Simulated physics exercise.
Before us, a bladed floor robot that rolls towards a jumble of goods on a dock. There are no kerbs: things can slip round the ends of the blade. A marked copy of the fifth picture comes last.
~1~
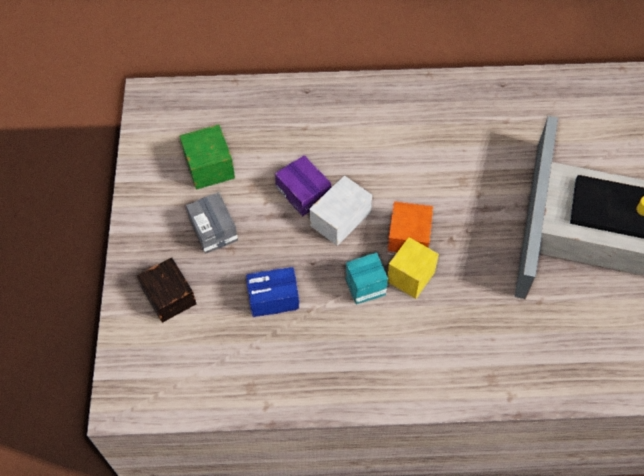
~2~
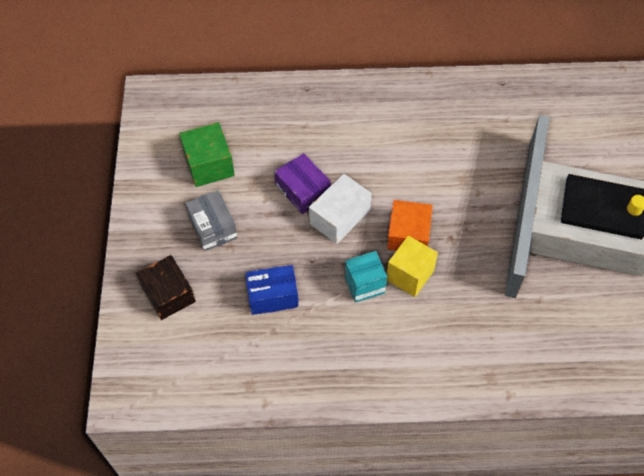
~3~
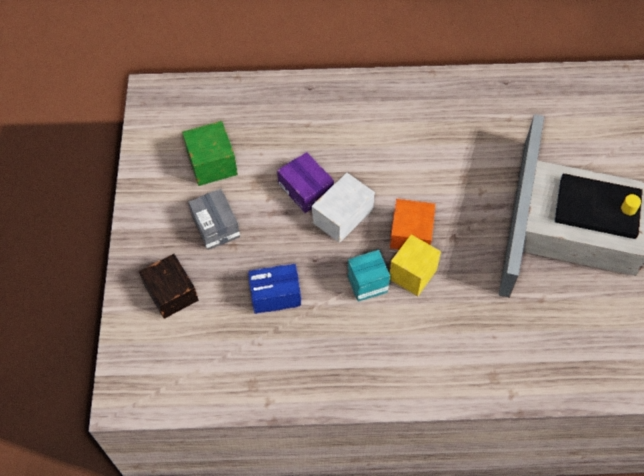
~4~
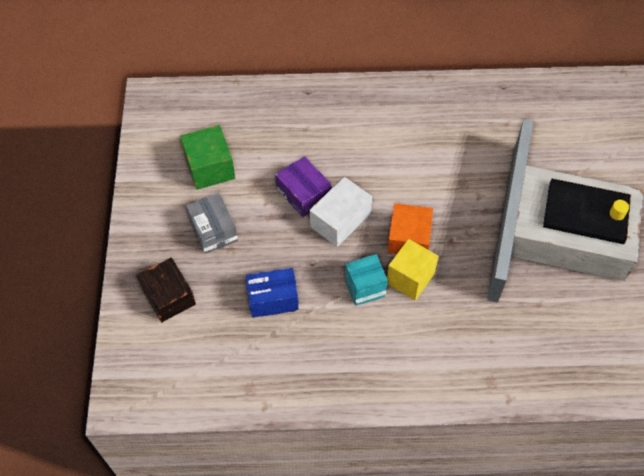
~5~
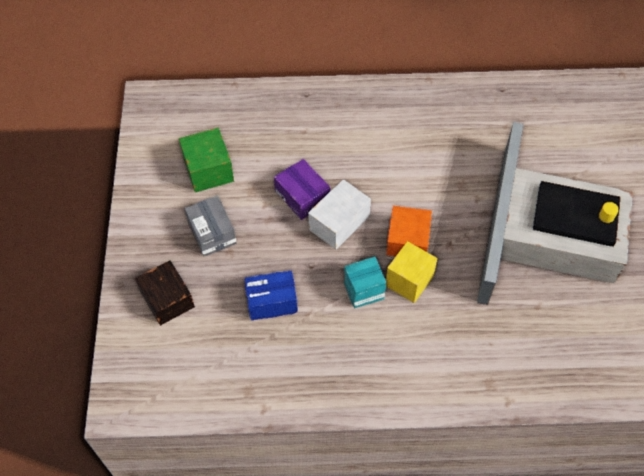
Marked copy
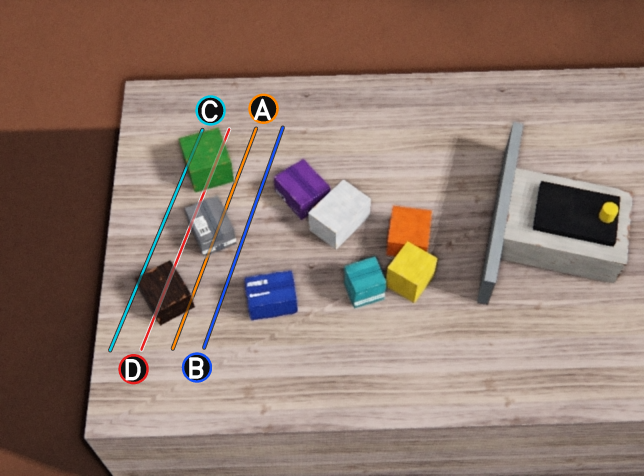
A bladed floor robot rolling slowly left across a wooden surface towards a scattered group of colourful crates and parcels, which stay still.
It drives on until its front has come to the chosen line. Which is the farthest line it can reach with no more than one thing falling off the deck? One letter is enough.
D is the last line within the limit.
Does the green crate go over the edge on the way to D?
No.
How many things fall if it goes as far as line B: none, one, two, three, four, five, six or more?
The count is none.
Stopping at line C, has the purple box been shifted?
Yes.
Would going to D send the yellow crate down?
No.
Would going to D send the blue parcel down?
No.
On the marked copy, A at (217, 230); B at (246, 229); C at (160, 232); D at (189, 231).
Following D. Soon after the start, robot (456, 214); turquoise box (314, 283); yellow crate (350, 277).
Later, robot (341, 218); black crate (156, 297); blue parcel (199, 307).
In the end, robot (250, 220); black crate (102, 296); grey parcel (123, 219); none fallen.
As for the rest, A is within the limit but short; B is within the limit but short; C drops three.
